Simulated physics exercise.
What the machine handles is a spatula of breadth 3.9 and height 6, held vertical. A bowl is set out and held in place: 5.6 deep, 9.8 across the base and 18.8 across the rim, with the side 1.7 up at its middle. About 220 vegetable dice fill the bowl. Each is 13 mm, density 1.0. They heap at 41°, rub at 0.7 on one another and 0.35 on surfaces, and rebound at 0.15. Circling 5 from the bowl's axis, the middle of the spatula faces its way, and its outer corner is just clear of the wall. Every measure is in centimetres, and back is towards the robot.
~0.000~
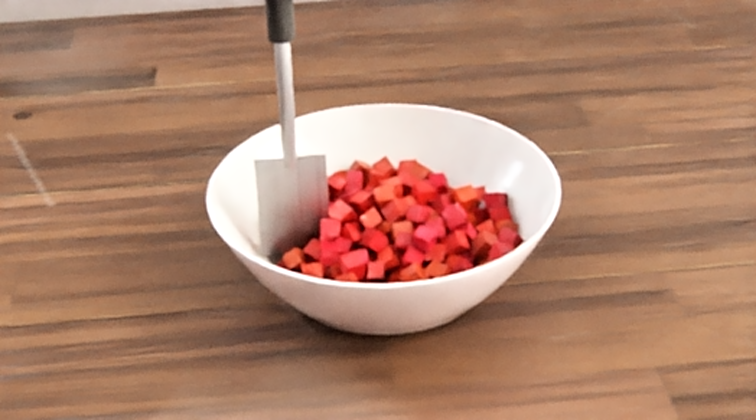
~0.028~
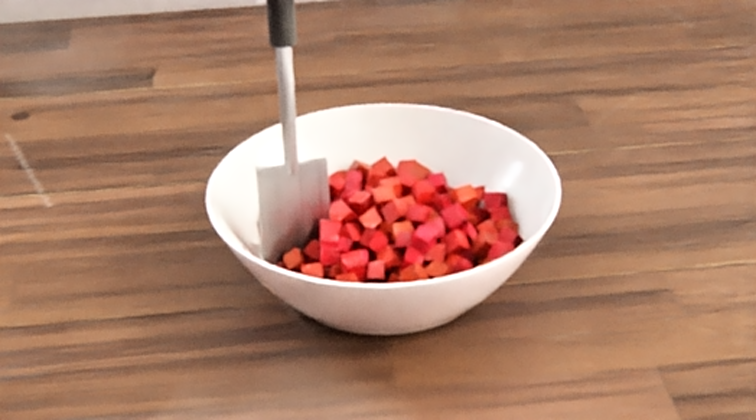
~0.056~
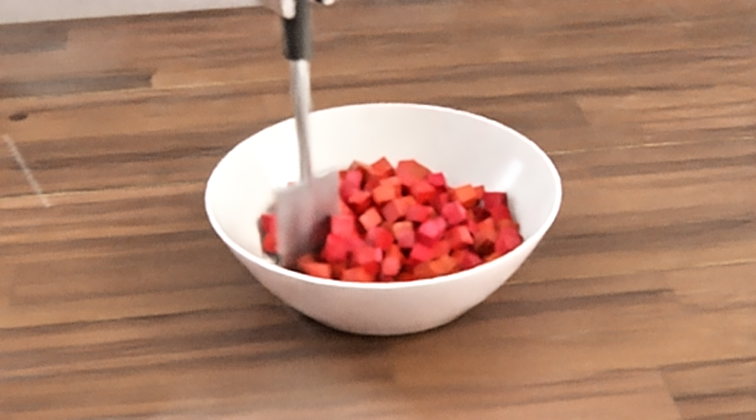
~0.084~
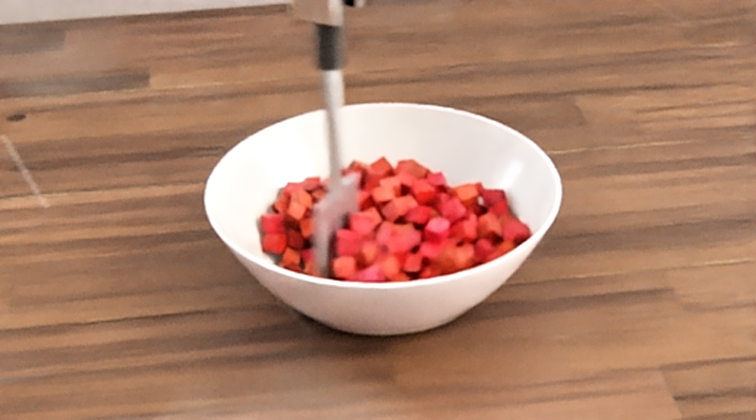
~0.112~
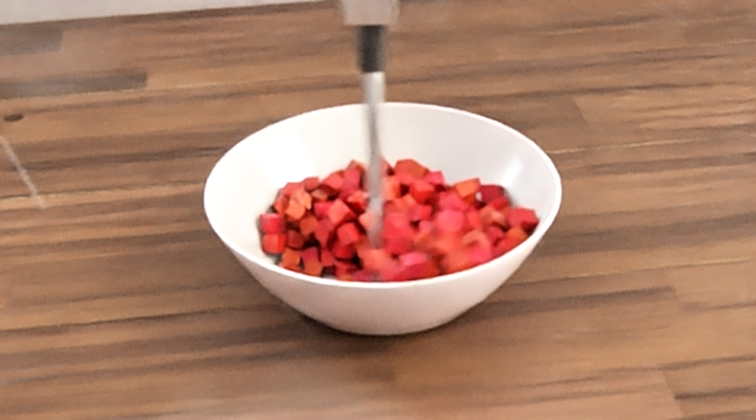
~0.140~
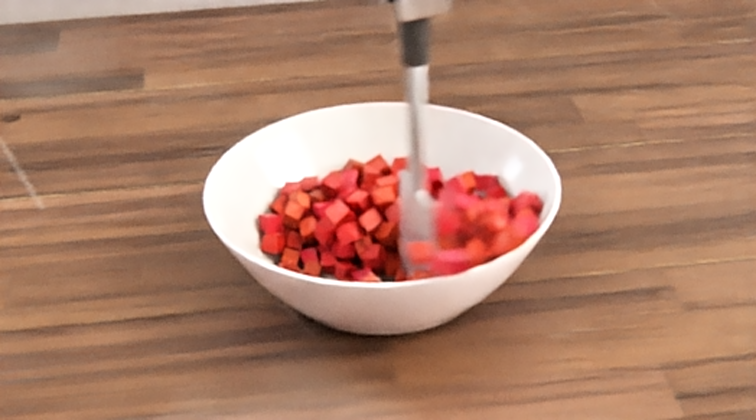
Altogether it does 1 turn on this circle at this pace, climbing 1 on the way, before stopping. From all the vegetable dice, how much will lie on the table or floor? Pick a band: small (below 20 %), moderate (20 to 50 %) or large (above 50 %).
Moderate, from 20 to 50 %.
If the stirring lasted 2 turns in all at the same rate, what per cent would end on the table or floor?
55 %.
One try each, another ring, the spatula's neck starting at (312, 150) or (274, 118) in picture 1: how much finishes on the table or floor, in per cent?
Roughly 25 and 20 per cent.
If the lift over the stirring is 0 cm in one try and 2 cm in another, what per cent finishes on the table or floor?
About 40 and 25 per cent.
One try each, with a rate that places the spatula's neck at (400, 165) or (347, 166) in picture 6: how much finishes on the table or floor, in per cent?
It comes to roughly 35 per cent and then 20 per cent.
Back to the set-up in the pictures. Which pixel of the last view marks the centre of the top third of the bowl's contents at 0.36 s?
In the final view it lies at about (282, 167).
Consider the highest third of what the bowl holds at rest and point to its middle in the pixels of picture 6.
In the final view it lies around (339, 277).
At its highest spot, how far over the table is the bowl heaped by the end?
The top sits some 6.0 cm up.
By 0.25 s, 199° round, highest piece 9 above the table; 199 in the bowl, 2 on the table or floor, 23 in flight or on the tool.
By 0.36 s, 295° round, highest piece 9 above the table; 165 in the bowl, 29 on the table or floor, 30 in flight or on the tool.
By 0.62 s, 0° round, highest piece 6 above the table; 144 in the bowl, 80 on the table or floor.
By 1.32 s, 0° round, highest piece 6 above the table; 144 in the bowl, 80 on the table or floor.
Final count, 144 in the bowl, 80 on the table or floor. That is 36 % on the table or floor.
